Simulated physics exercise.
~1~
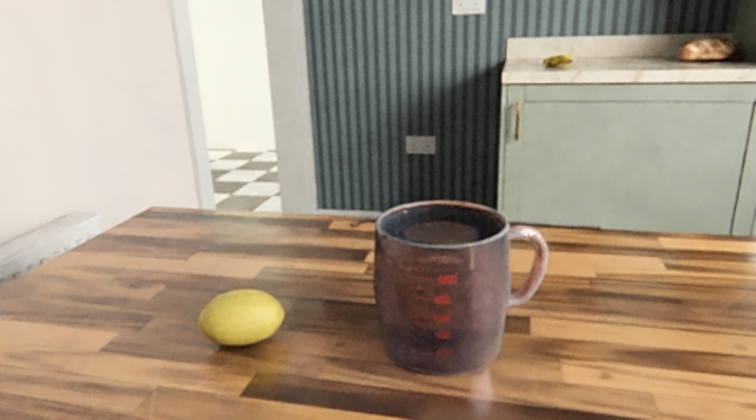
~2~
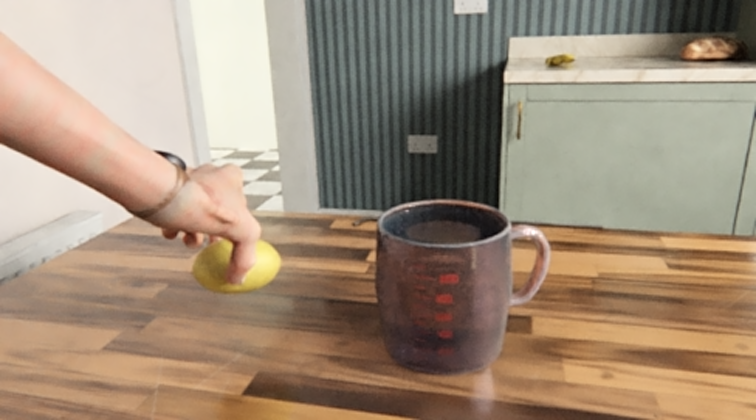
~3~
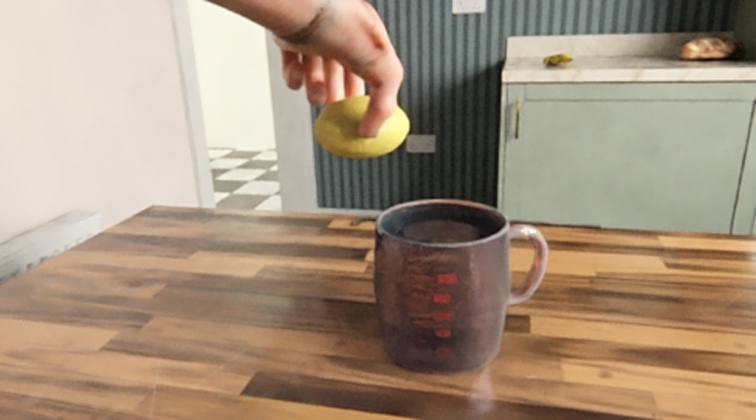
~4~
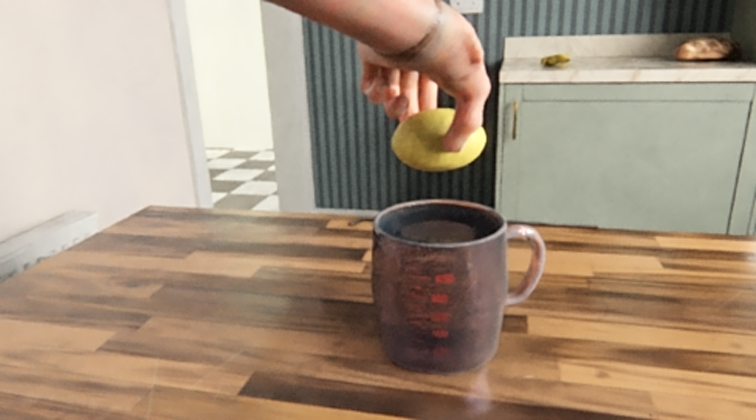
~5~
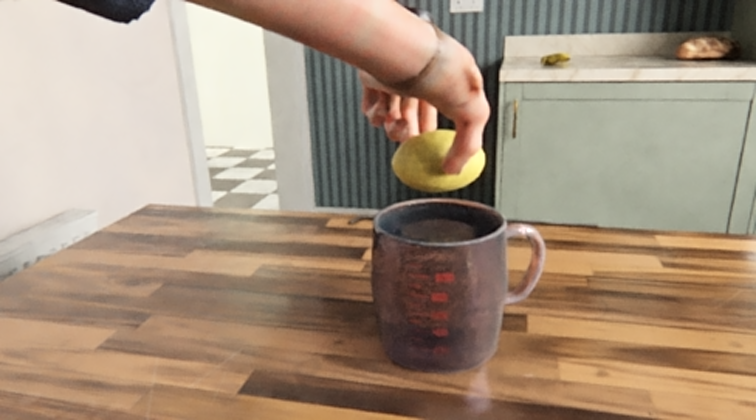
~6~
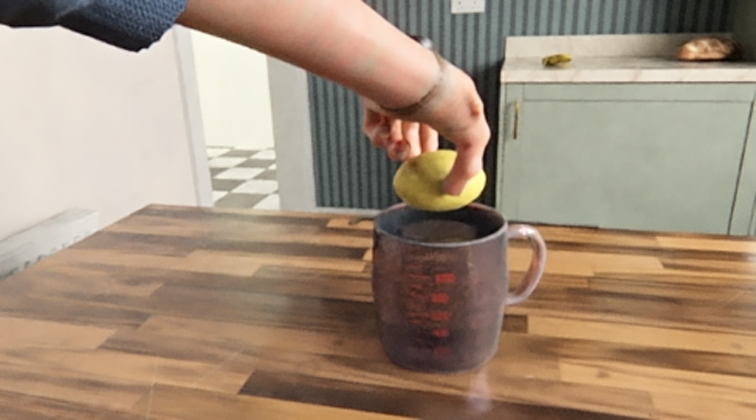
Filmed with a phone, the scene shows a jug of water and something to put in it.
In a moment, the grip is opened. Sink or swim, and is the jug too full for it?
Thing: I expect it will stay afloat; jug: I expect it will spill over.
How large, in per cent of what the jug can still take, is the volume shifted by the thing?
I'd estimate close to 270 per cent.
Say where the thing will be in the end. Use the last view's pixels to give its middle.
Near (439, 237).
A moment on, the lemon enters the water; the jug is full to the brim; a puddle lies round it.
Further on, the lemon comes up again; the jug is full to the brim; a puddle lies round it.
When it is over, the lemon is afloat; the jug is full to the brim; a puddle lies round it.
